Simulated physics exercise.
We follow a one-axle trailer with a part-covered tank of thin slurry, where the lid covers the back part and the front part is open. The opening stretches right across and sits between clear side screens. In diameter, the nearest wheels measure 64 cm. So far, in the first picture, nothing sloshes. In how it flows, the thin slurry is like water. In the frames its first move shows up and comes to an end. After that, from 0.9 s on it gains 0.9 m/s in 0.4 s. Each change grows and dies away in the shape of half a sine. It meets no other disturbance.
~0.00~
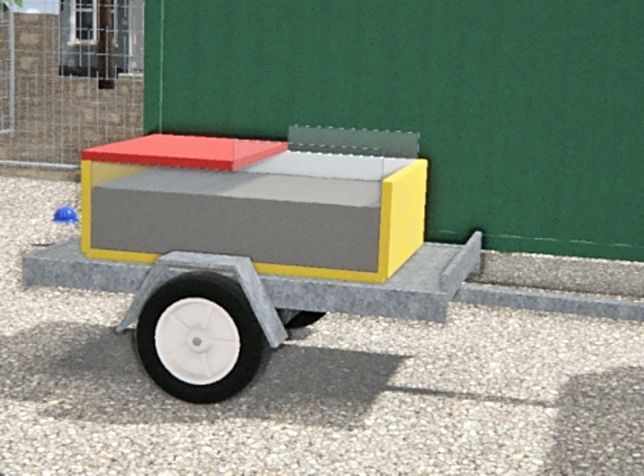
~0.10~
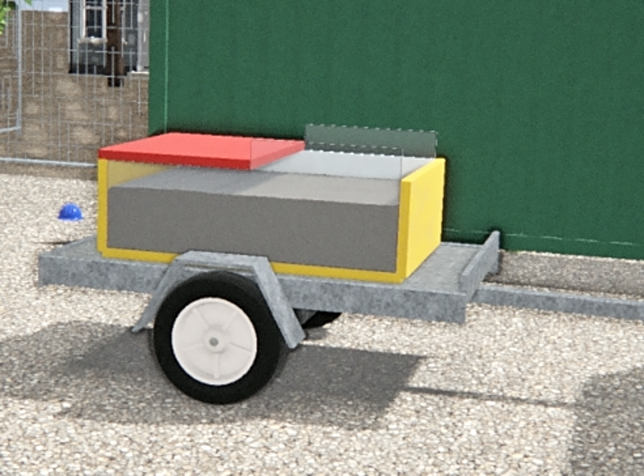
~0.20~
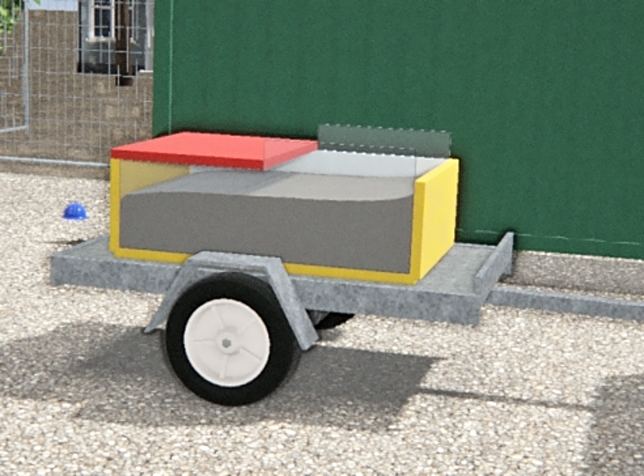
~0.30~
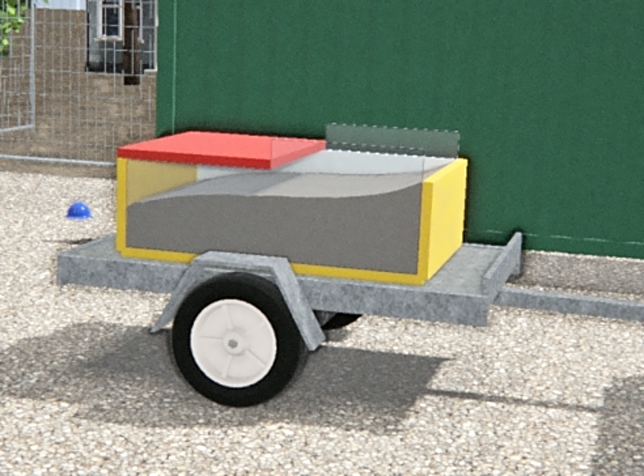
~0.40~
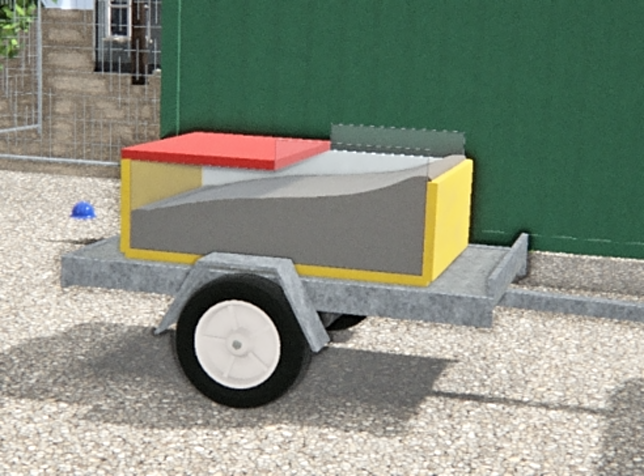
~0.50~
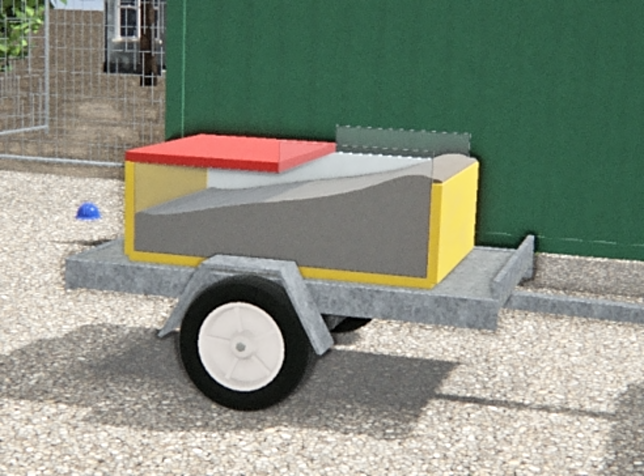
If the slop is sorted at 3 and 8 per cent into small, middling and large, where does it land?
It lands in small.
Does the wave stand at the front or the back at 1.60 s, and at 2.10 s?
First at the rear end, then at the forward end.
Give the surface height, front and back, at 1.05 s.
The surface sits near 32 cm in front and near 30 cm at the rear.
By 1.05 s the surface stands 29 cm at the back and 32 cm at the front; nothing has left.
By 1.60 s the surface stands 41 cm at the back and 17 cm at the front; nothing has left.
By 2.10 s the surface stands 31 cm at the back and 41 cm at the front; nothing has left.
By 4.18 s 1 per cent is out, over the front, 3 of 480 litres.
